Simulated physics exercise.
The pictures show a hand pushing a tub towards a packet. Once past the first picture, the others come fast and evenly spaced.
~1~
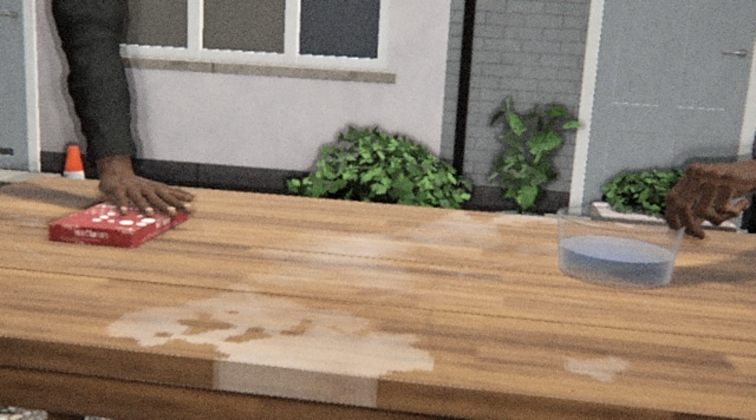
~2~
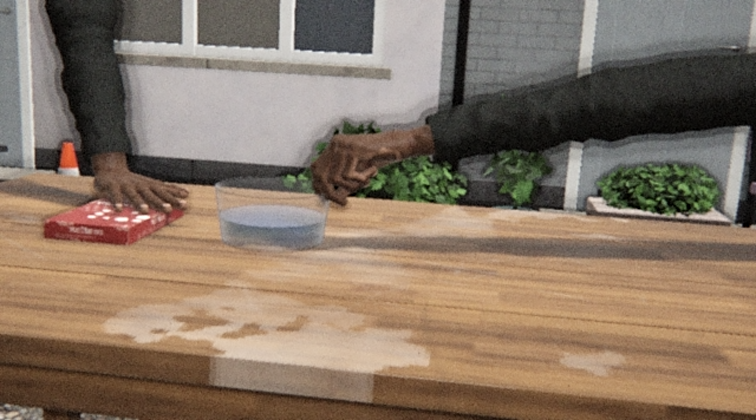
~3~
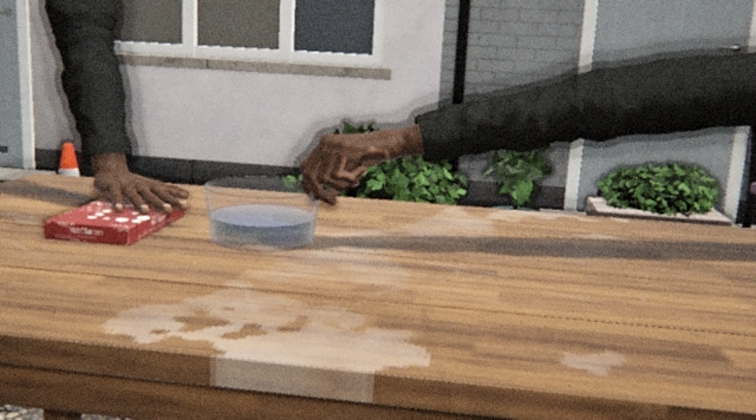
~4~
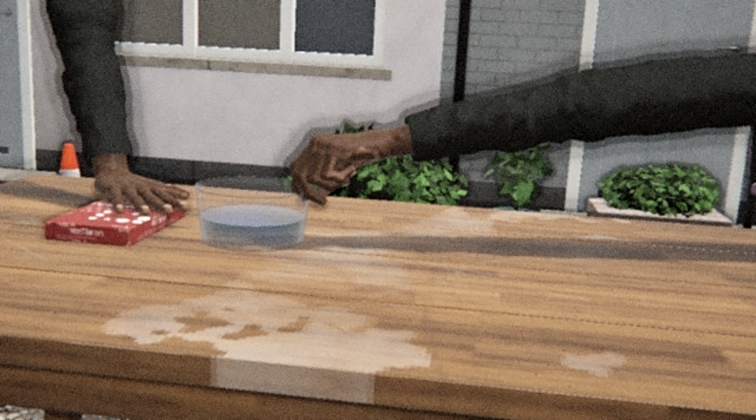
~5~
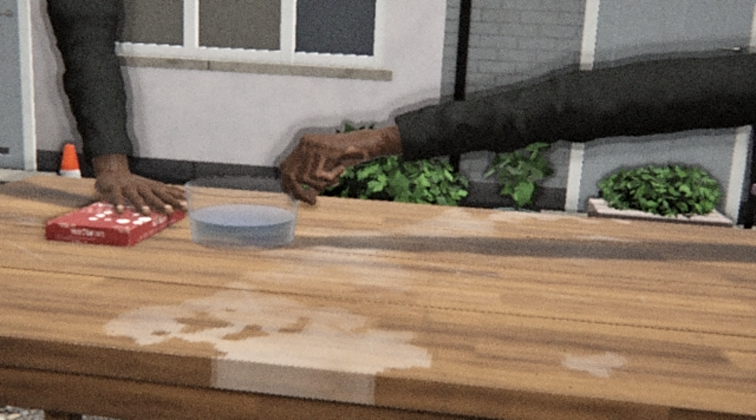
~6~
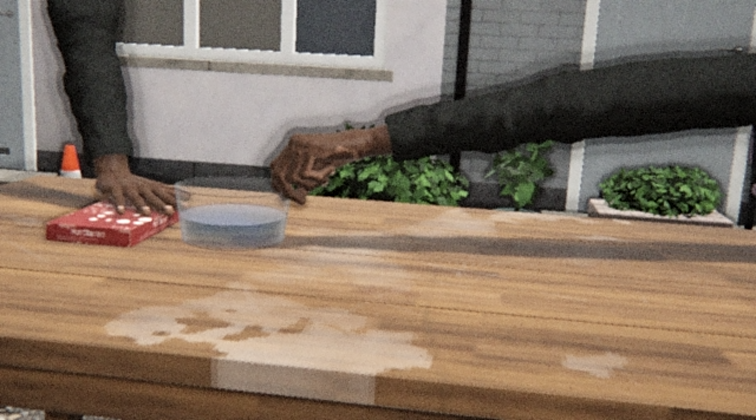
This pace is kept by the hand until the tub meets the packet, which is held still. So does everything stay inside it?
Yes, it ends up with no mess.
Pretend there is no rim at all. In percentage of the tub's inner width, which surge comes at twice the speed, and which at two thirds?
It would climb 20 per cent in the first case and 5 per cent in the second.
Next, the tub meets the packet.
After that, the dyed water surges up the wall; the wave climbs under half way to the rim.
Finally, the tub stands at the packet; its rim is dry.
